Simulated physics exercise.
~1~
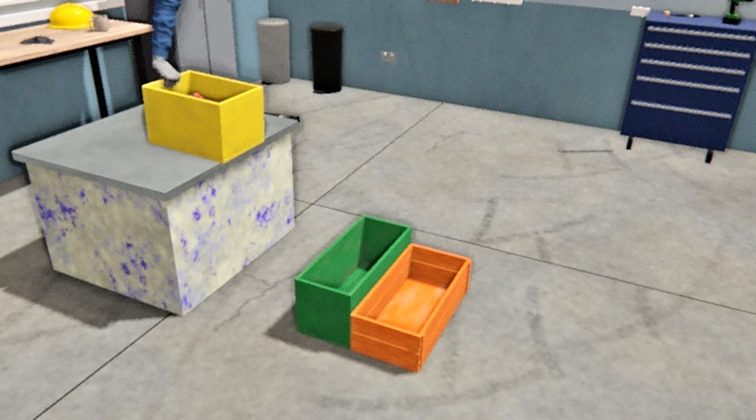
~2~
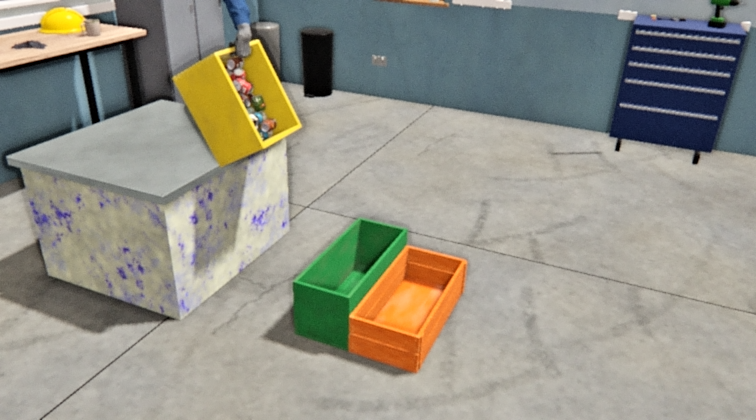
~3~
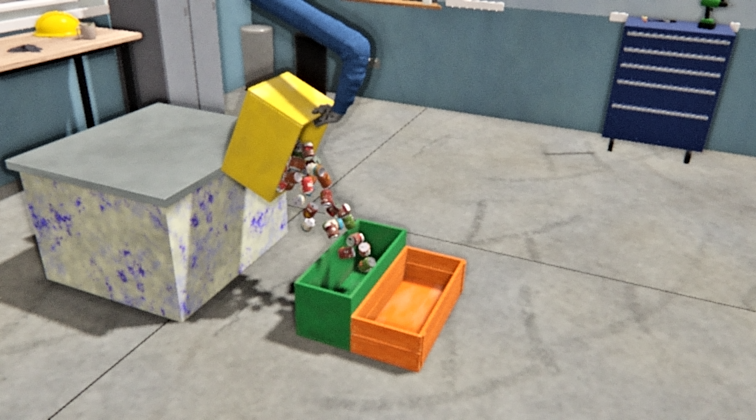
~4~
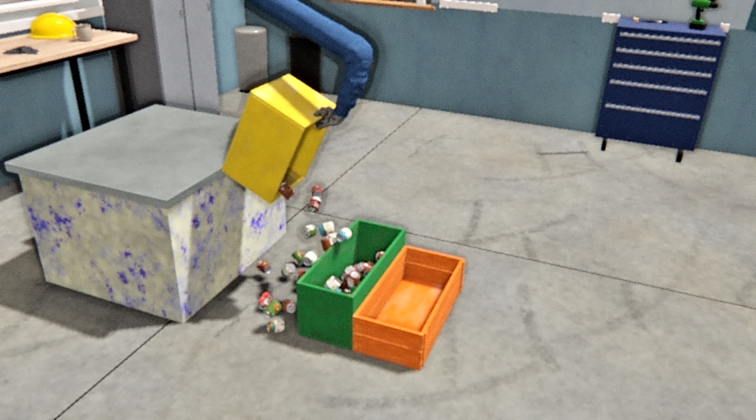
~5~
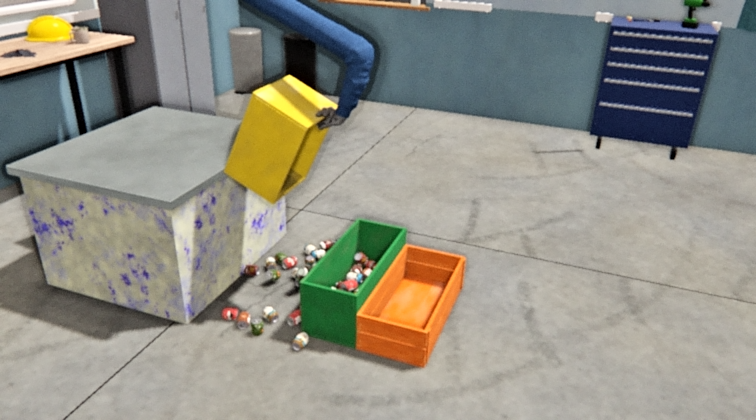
The video shows a blue robotic arm tipping a yellow tote over the edge of a bench, pouring small cans toward a green box beside an orange tub. Many land in the green box, others scatter on the floor short of it, and the orange tub stays empty.
